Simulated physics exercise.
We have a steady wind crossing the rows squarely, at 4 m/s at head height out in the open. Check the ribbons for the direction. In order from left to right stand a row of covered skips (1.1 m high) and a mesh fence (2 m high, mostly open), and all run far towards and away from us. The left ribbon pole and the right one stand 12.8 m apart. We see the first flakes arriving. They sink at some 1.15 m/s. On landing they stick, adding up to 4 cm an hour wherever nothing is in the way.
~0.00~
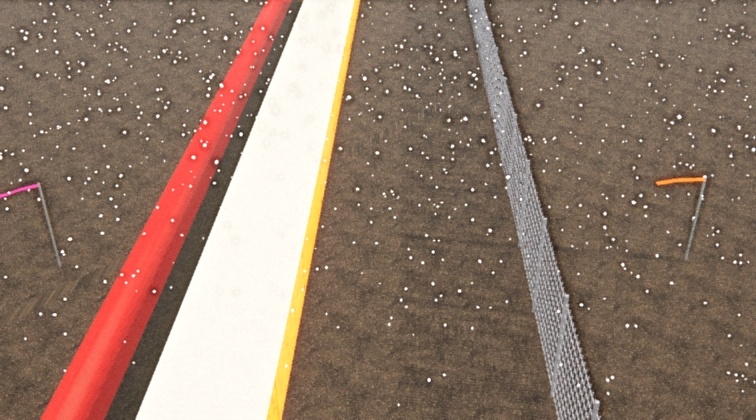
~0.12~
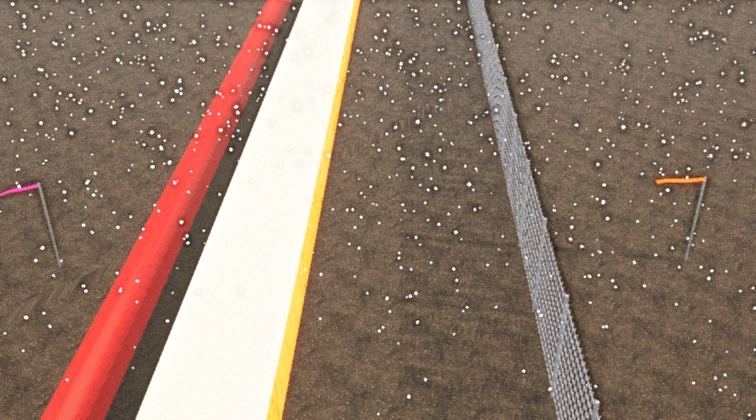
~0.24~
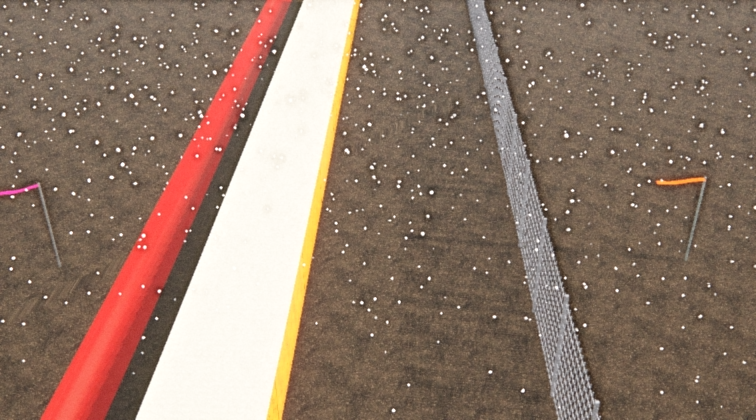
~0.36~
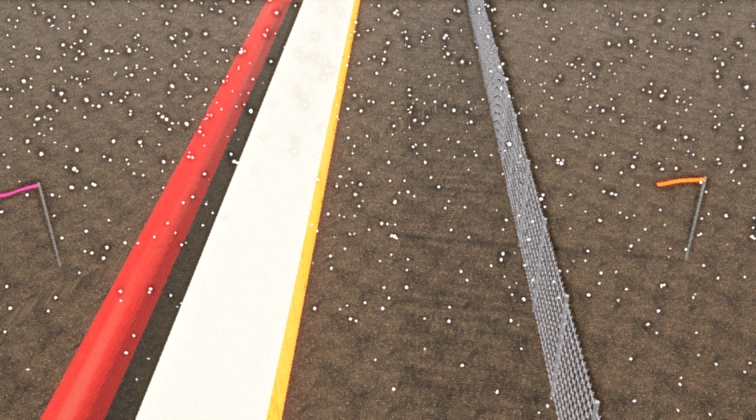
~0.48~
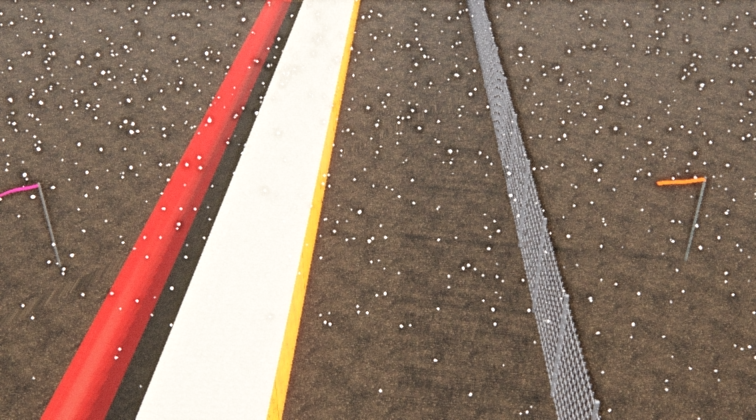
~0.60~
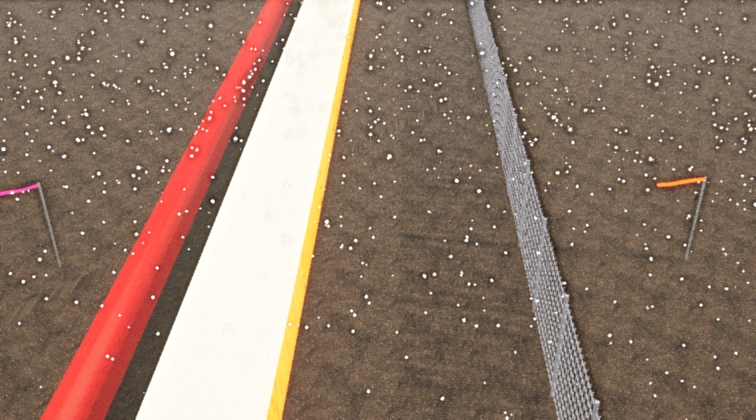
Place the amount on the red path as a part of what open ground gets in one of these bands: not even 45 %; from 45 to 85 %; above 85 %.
It is from 45 to 85 %.
In 10 minutes the red path collects 5 mm against 7 mm in the open.
In 30 minutes the red path collects 15 mm against 20 mm in the open.
In 60 minutes the red path collects 30 mm against 40 mm in the open, so the red path has 75 % of the open amount; the left half of it has 77 %, the right half 73 %.
